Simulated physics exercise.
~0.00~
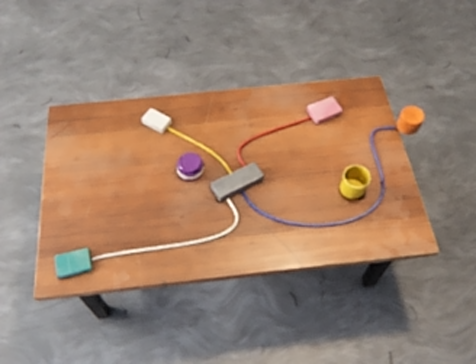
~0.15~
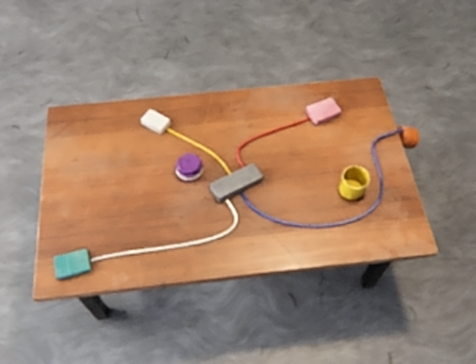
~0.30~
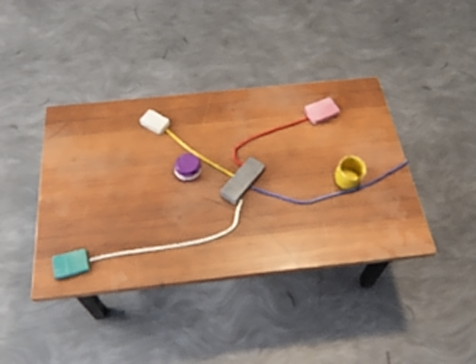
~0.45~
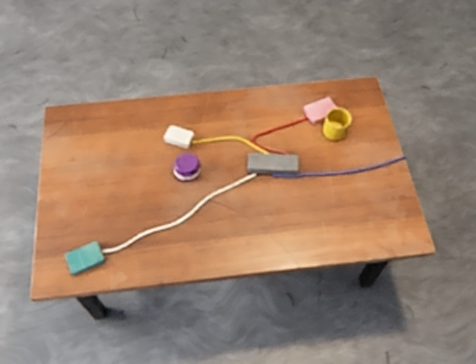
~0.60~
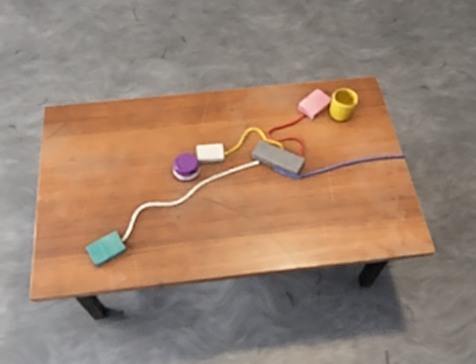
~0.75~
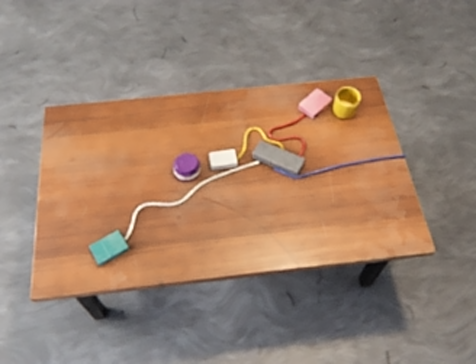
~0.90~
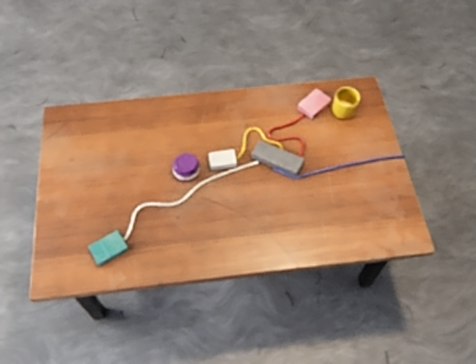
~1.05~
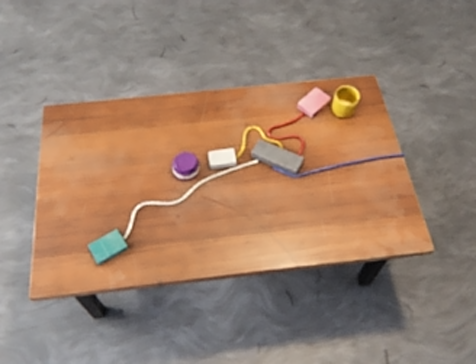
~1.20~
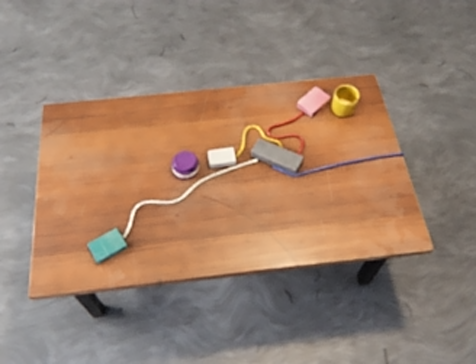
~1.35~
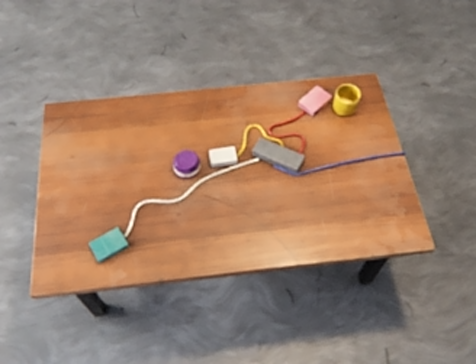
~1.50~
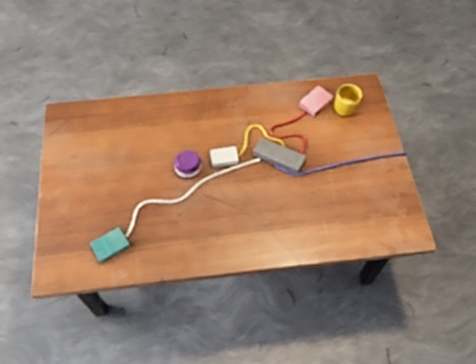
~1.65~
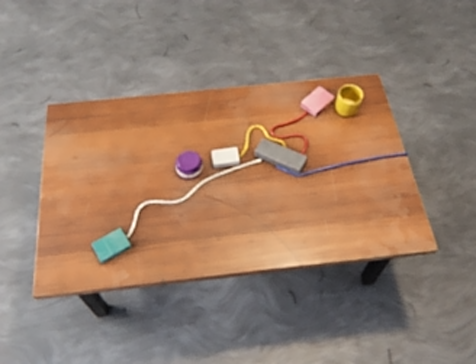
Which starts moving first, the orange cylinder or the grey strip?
The orange cylinder moves first, slipping down off the right edge of the table. The grey strip is pulled along only after that.
